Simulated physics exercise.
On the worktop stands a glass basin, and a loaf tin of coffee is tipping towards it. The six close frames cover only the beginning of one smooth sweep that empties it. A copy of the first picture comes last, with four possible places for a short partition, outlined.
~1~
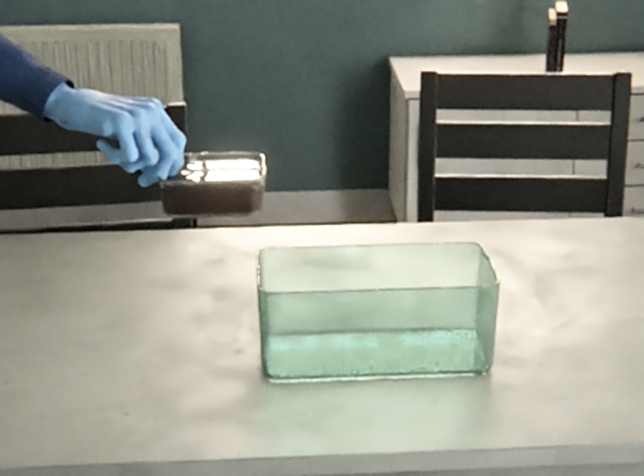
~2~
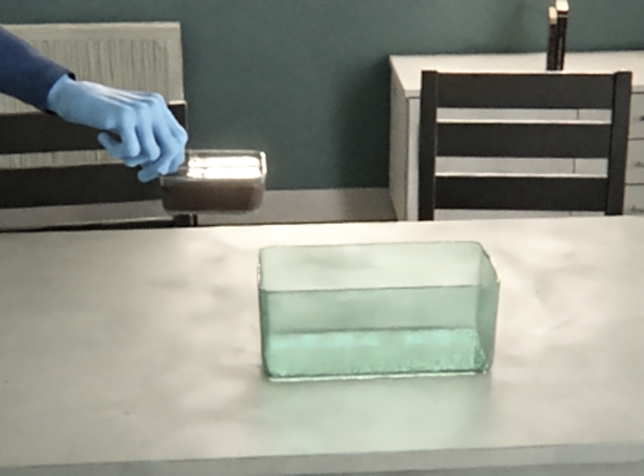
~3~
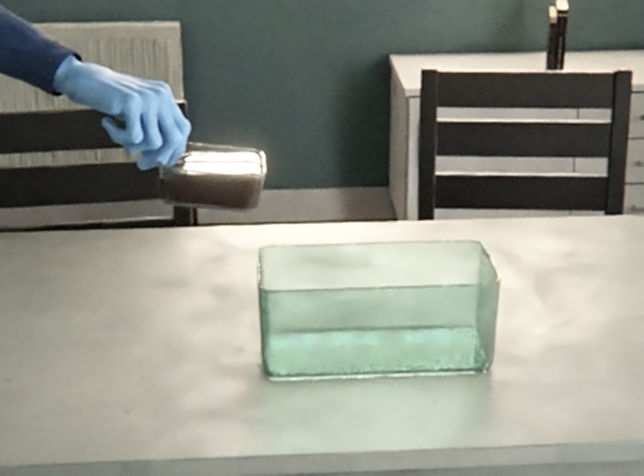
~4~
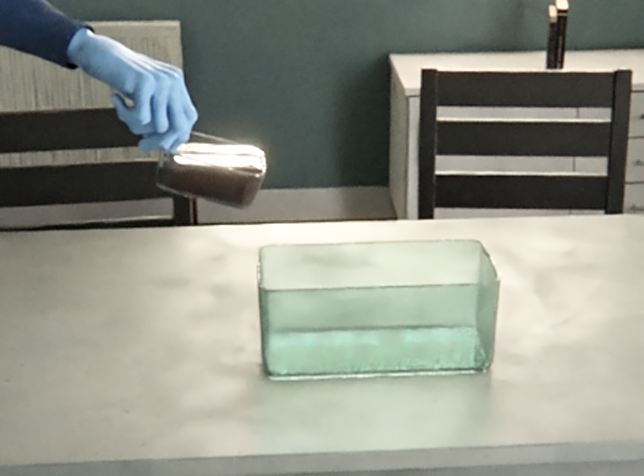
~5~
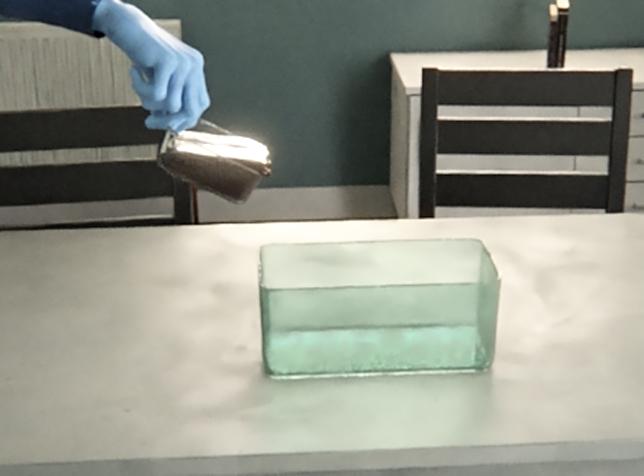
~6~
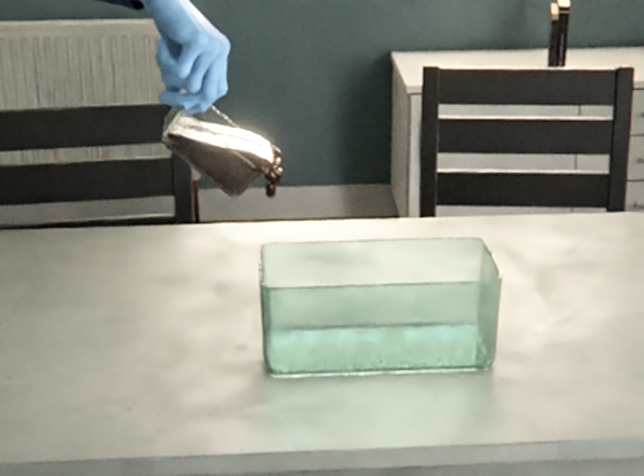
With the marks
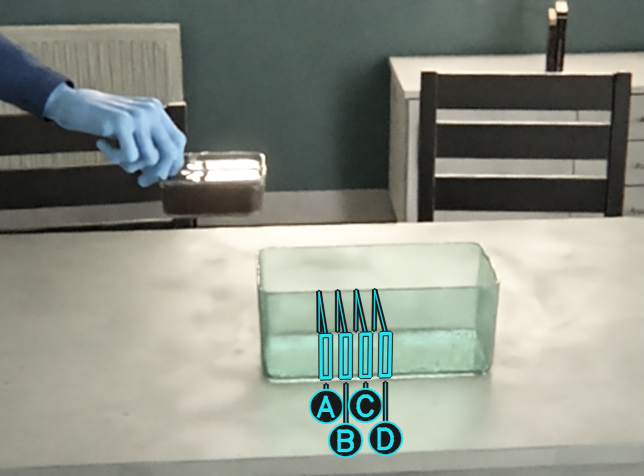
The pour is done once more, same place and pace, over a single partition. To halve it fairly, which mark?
Slot C does it best.
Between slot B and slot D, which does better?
B.
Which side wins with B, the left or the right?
More ends on the right.
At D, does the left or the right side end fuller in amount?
More ends on the left.
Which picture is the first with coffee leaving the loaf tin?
In picture 4.
On the marked copy, A at (326, 384); B at (345, 384); C at (365, 383); D at (385, 382).
Choosing A, about 11 % ends left of the wall and 86 % right of it.
Choosing B, about 23 % ends left of the wall and 75 % right of it; 3 % is lost outside.
Choosing C, about 48 % ends left of the wall and 48 % right of it; 4 % is lost outside.
Choosing D, about 89 % ends left of the wall and 7 % right of it; 4 % is lost outside.
